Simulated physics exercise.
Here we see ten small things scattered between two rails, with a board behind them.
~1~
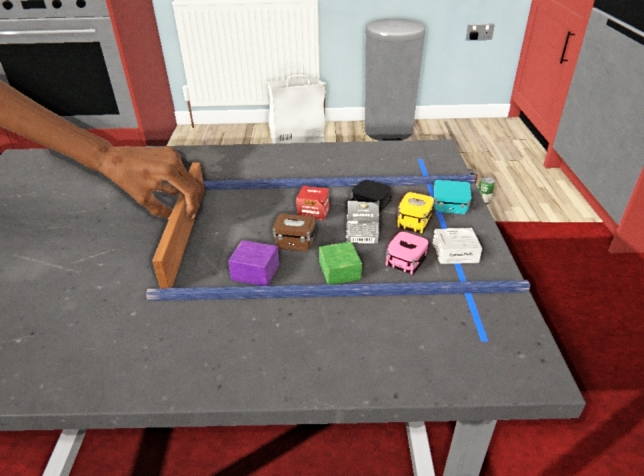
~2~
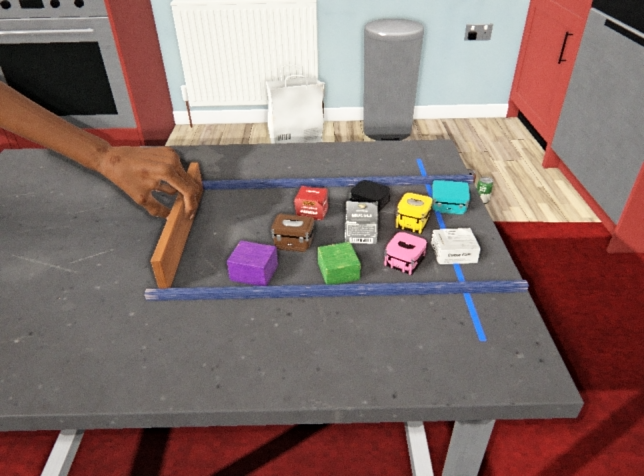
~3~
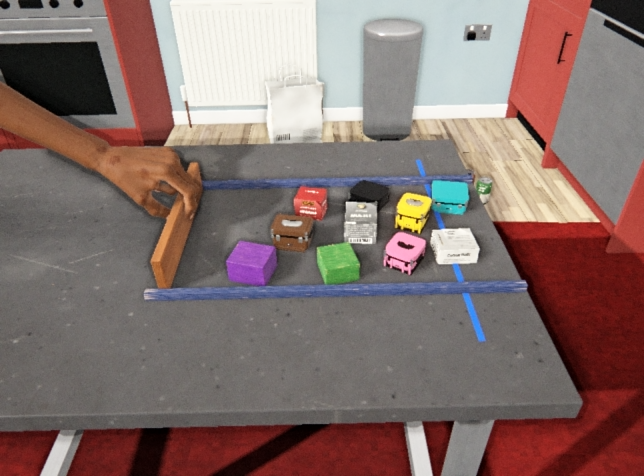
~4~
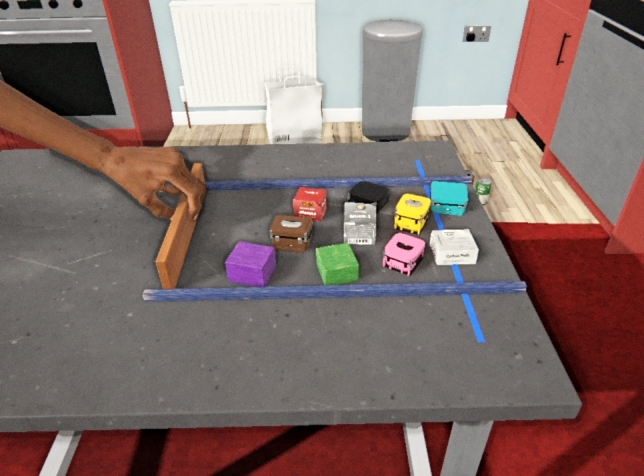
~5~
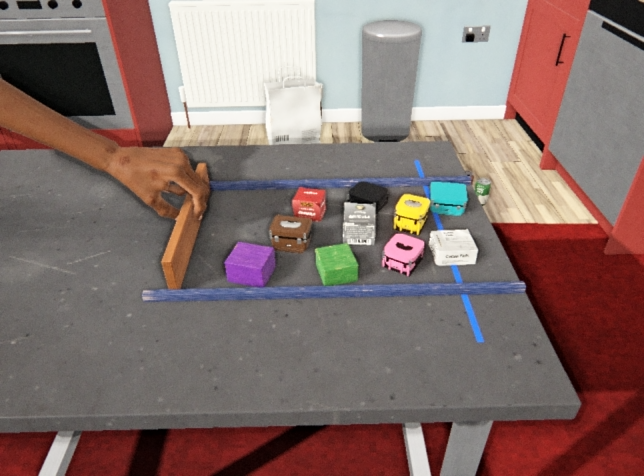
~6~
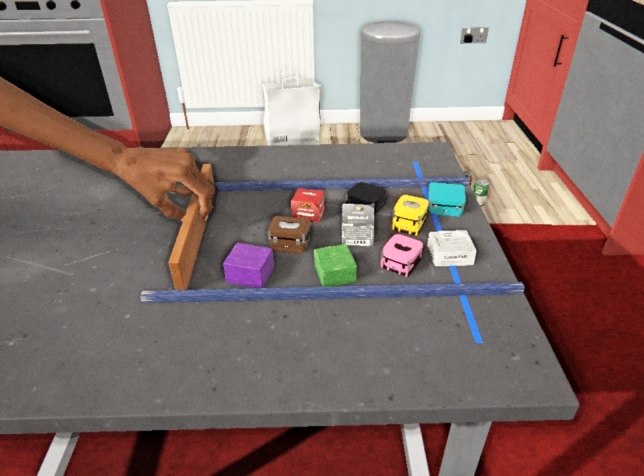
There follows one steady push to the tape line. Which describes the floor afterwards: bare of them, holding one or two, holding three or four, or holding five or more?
Over the end go more than two but fewer than five.
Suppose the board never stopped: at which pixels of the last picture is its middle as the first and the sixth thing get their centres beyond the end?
First roughly (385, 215), later roughly (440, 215).
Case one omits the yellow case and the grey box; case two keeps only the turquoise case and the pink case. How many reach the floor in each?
The first try gives 2, the second gives 1.
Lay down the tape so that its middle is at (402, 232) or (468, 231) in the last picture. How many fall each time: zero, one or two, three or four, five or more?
Falls: 1 or 2; 5 or more.
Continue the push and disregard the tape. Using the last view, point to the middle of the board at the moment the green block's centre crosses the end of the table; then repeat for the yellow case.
Green block: (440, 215); yellow case: (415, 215).
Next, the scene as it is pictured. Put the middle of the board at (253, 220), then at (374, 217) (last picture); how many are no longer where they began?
First 1, after that 10.
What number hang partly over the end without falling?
The total here is 3.
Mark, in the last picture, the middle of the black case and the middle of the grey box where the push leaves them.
Final positions - black case around (467, 191), grey box around (492, 220).
Soon after, none off yet; turquoise case at rest near (446, 199); white box at rest near (451, 248); yellow case at rest near (410, 215).
After that, none off yet; turquoise case at rest near (446, 199); white box displaced about its own width near (486, 242); yellow case displaced about its own width near (445, 215).
In the end, the number that fall off is three or four; gone, pink case, yellow case, white box and turquoise case.
